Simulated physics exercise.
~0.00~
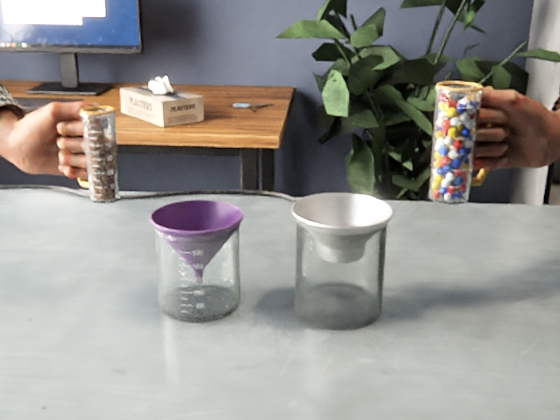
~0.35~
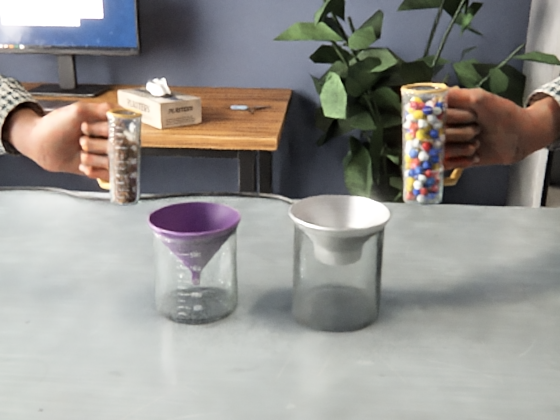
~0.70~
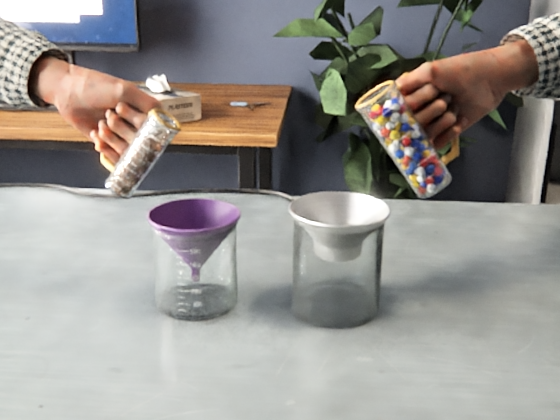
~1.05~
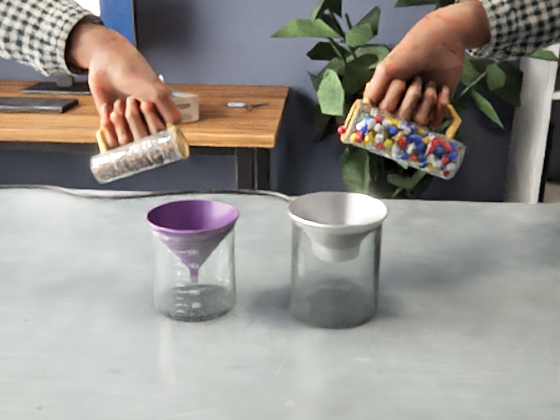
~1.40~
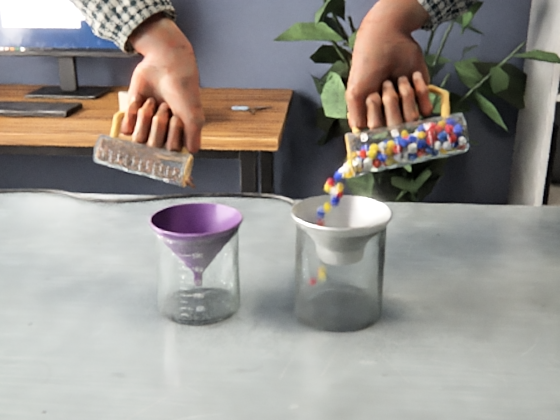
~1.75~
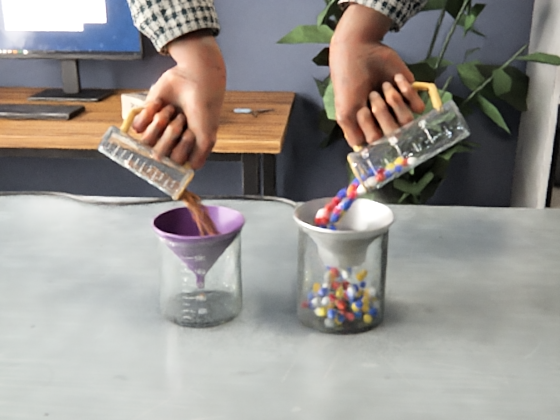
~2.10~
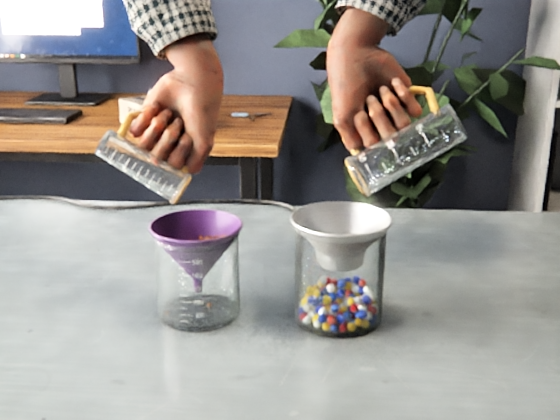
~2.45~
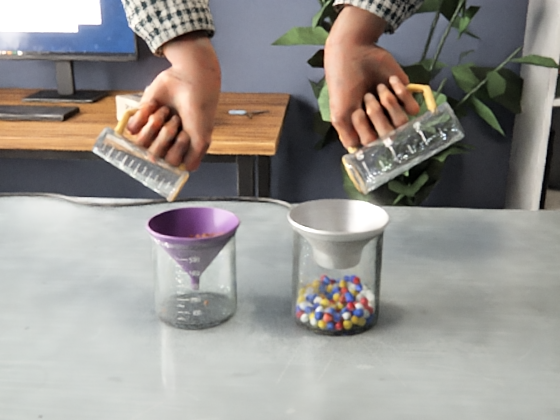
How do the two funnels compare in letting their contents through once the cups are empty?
The purple funnel on the left holds back most of the brown pieces, while the pale grey funnel on the right lets all the coloured beads through into its jar.
